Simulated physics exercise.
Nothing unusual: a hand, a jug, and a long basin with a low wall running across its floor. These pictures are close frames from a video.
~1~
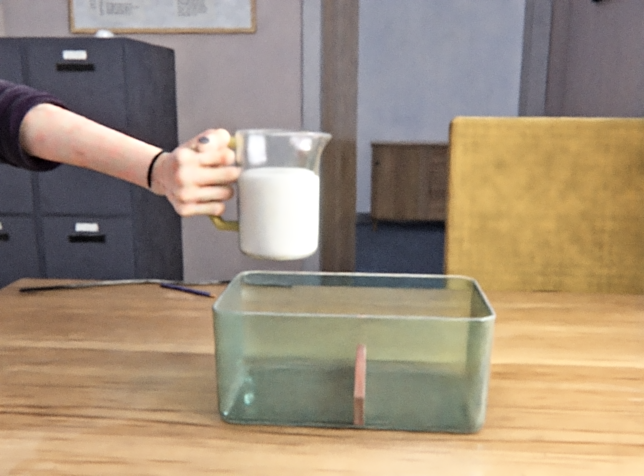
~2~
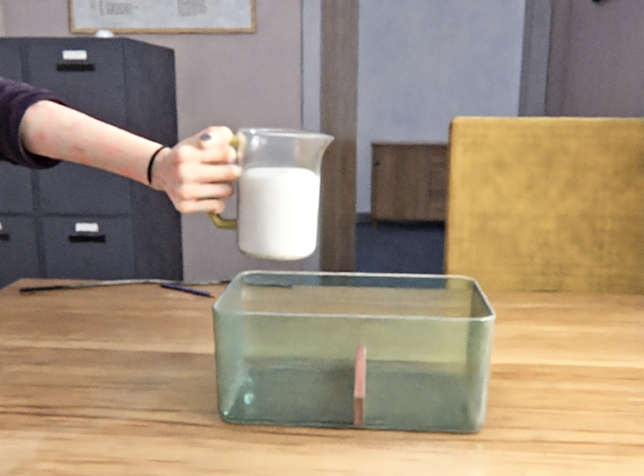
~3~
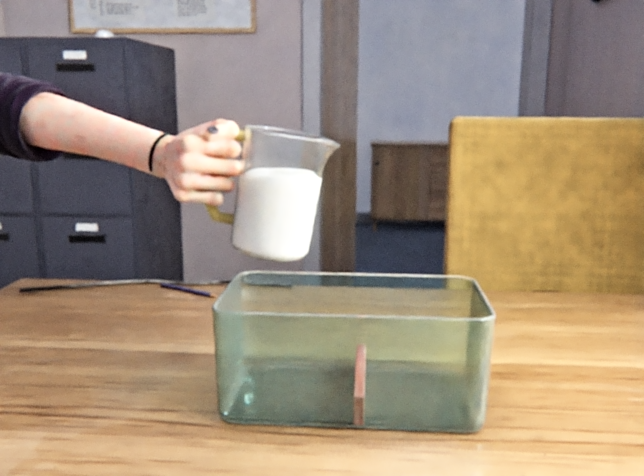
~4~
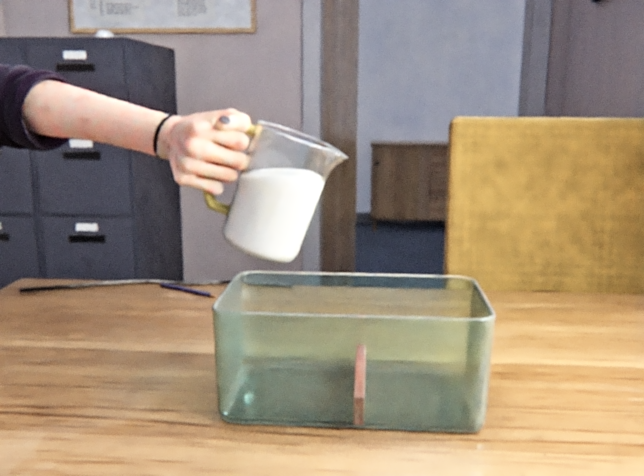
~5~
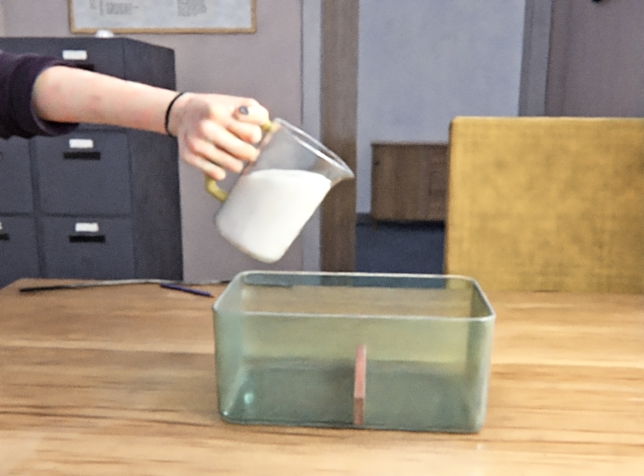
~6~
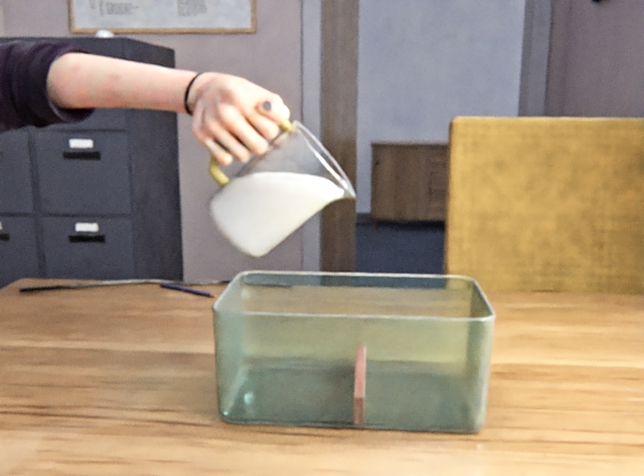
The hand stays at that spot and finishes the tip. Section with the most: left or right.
The largest amount will sit in the right portion.
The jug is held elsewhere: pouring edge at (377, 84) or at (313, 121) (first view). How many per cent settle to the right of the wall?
Estimate, first then second: 60 per cent and 60 per cent.
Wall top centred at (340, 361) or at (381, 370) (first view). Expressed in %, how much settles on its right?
Record: Case 1 near 90 %, case 2 near 40 %.
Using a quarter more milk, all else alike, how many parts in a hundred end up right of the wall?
I'd put it at some 80 %.
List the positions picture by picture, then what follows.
Tilt 0°; pouring edge (332, 135); surface from (241, 172) to (315, 173); the long basin's rim runs from (226, 291) to (483, 298); the wall's top is at (360, 369), in the first picture.
Tilt 2°; pouring edge (334, 137); surface from (242, 172) to (316, 173), in the second picture.
Tilt 9°; pouring edge (340, 144); surface from (243, 173) to (319, 174), in the third picture.
Tilt 19°; pouring edge (348, 156); surface from (242, 182) to (323, 176), in the fourth picture.
Tilt 33°; pouring edge (354, 175); surface from (234, 190) to (329, 179), in the fifth picture.
Tilt 49°; pouring edge (356, 196); surface from (219, 192) to (342, 186), in the sixth picture.
A moment on, the tilt is 112° and 58 per cent is still to pour, 2 is left of the wall and 20 right of it.
Next, the tilt is 121° and 7 per cent is still to pour, 14 is left of the wall and 71 right of it.
Then the tilt is 121° and 0 per cent is still to pour, 15 is left of the wall and 83 right of it.
Later the tilt is 121° and 0 per cent is still to pour, 17 is left of the wall and 82 right of it.
At rest 17 per cent lies left of the wall, 82 right of it and 1 outside.
